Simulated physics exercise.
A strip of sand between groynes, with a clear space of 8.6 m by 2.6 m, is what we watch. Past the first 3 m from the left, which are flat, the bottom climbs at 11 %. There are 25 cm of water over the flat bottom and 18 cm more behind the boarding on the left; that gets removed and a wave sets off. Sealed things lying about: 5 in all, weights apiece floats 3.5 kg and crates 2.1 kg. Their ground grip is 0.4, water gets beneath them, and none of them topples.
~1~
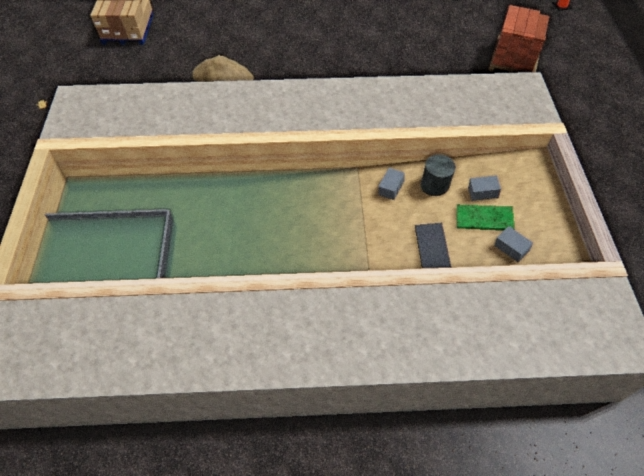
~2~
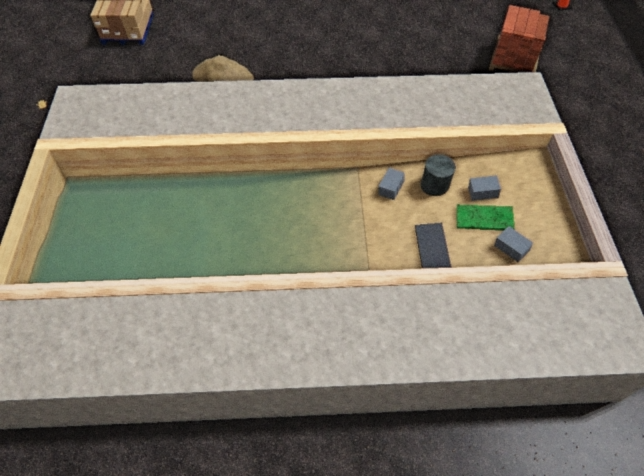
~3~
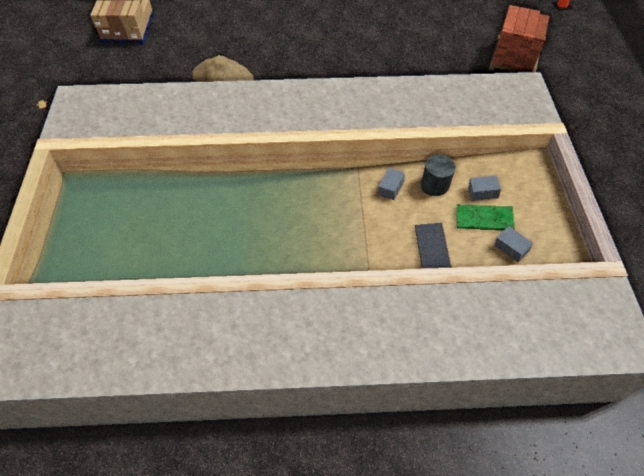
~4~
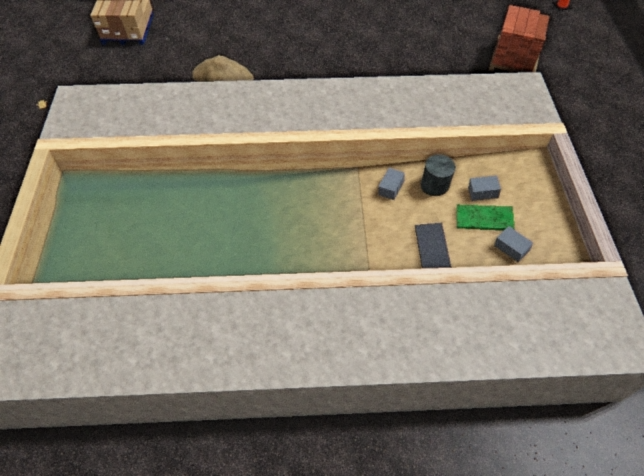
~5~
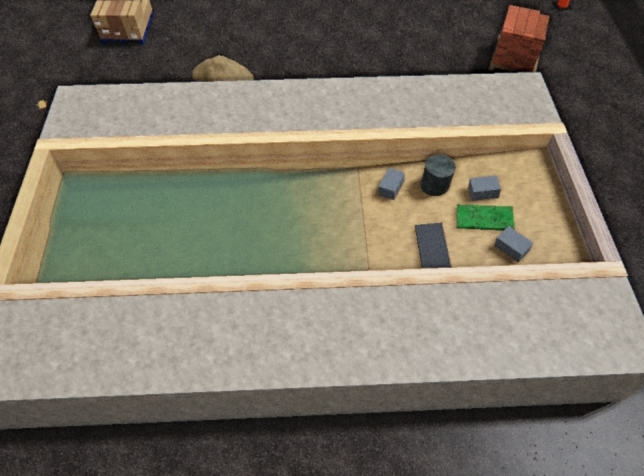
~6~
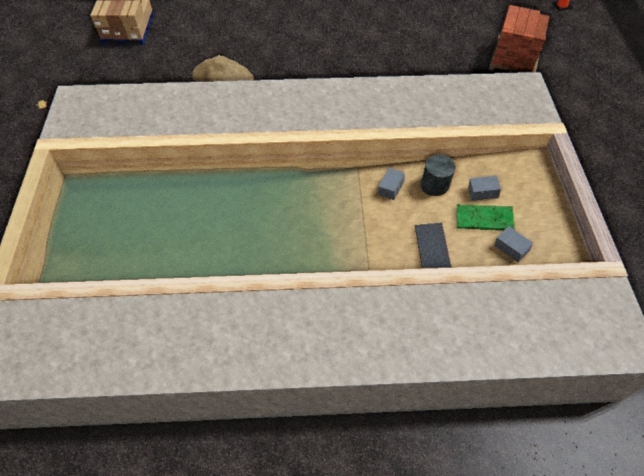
A wood-edged basin of green water and sand losing its dark corner barrier, the blocks, drum and green mat staying still.
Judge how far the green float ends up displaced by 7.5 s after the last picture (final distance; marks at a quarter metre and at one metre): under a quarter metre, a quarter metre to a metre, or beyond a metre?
Under a quarter metre.
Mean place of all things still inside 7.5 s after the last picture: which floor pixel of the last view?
Near (411, 218).
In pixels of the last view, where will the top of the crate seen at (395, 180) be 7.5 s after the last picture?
(282, 192).
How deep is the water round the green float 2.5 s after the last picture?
Roughly 0 cm at that moment.
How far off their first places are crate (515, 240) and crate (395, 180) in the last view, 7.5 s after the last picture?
In that order: 0 cm, 200 cm.
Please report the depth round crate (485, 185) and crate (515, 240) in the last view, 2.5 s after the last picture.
About 0 and 0 cm.
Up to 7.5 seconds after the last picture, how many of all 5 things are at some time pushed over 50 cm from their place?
The tally stands at 2.
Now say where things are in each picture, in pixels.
The first frame shows the green float at (486, 216) rests on the ground; 13.5 m2 under water; 0 of 5 have shifted.
The second frame shows the green float at (486, 216), on the bottom; water covers 13.5 m2; 0 of 5 have shifted.
The third frame shows the green float at (486, 216), on the bottom; 13.5 m2 under water; 0 of 5 have shifted.
The fourth frame shows the green float at (486, 216) rests on the ground; 13.5 m2 under water; 0 of 5 have shifted.
The fifth frame shows the green float at (486, 216) rests on the ground; 13.5 m2 under water; 0 of 5 have shifted.
The sixth frame shows the green float at (486, 216) rests on the ground; 13.5 m2 under water; 0 of 5 have shifted.
Then, 0.6 s after the last picture the green float is near (486, 216), 0.0 m from its start, aground; 0 afloat.
Then, 2.5 s after the last picture the green float is near (486, 216), 0.0 m from its start, aground; 1 afloat.
Then, 4.8 s after the last picture the green float is near (486, 216), 0.0 m from its start, aground; 2 afloat.
Then, 7.5 s after the last picture the green float is near (486, 216), 0.0 m from its start, aground; 2 afloat.
